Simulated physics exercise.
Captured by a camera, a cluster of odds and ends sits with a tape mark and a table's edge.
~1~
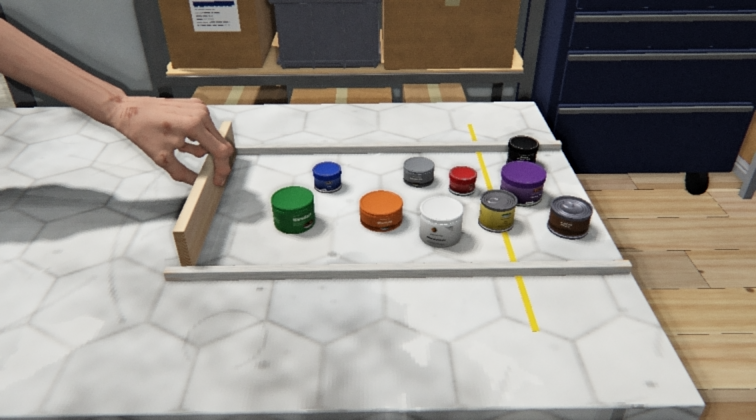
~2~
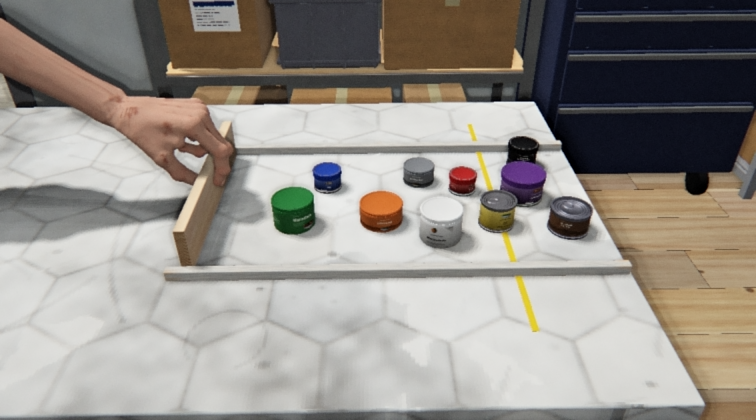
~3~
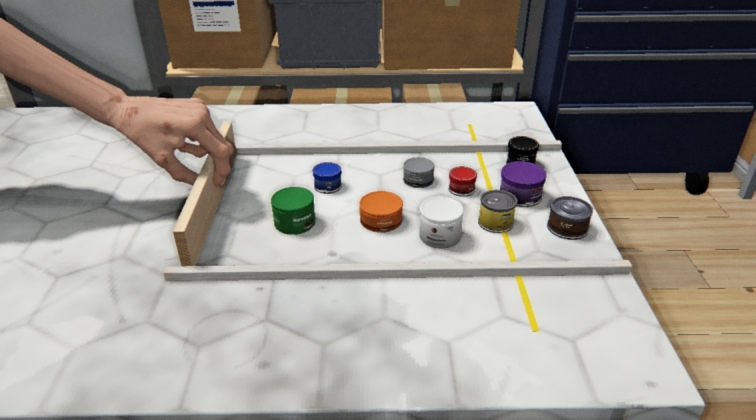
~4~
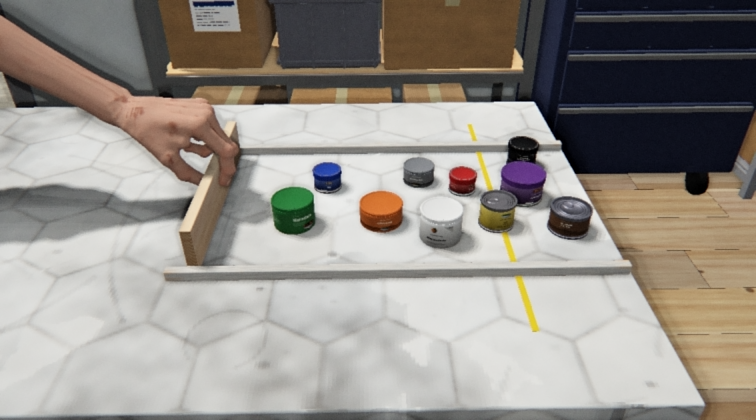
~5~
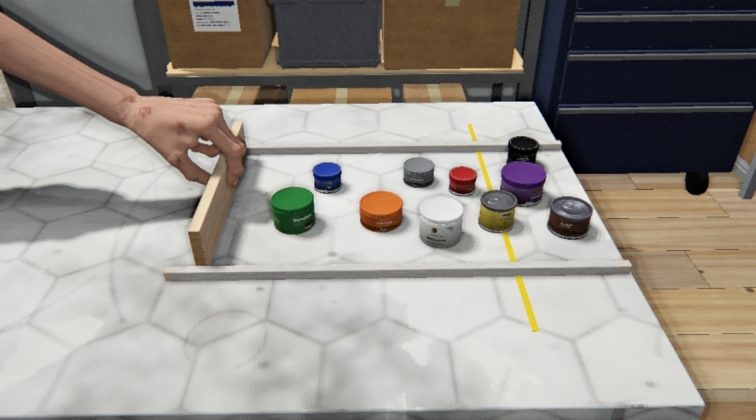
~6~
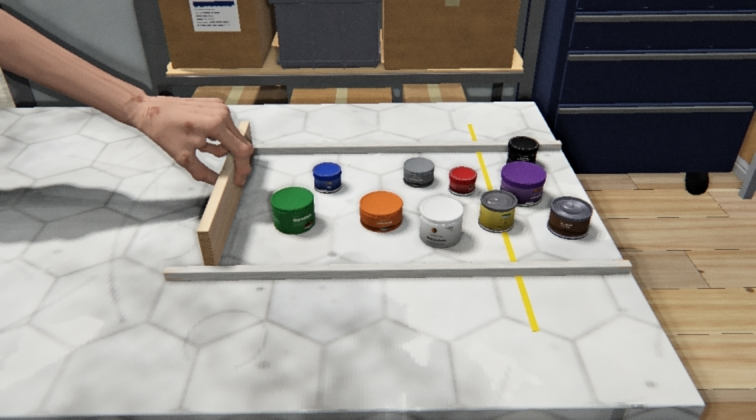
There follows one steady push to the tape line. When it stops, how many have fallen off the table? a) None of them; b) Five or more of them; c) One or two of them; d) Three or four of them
Answer: A.
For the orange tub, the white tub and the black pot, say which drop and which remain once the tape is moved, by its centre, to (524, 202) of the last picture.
The orange tub? It is safe. The white tub? It is safe. The black pot? It is safe.
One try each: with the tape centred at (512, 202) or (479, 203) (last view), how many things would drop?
Ending up on the floor: First try 1, second try 0.
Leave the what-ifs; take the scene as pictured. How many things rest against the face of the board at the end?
Number: 4.
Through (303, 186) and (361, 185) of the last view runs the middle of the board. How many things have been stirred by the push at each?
At the first place 1, at the second 4.
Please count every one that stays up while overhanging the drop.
The total comes out at 1.
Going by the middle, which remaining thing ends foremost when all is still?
The brown tin.
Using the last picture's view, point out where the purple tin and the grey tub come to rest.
Purple tin at (551, 174), grey tub at (498, 160).
A little later, none off yet; brown tin at rest near (570, 218); black pot at rest near (522, 153); purple tin at rest near (522, 184).
When it is over, the number that fall off is zero.
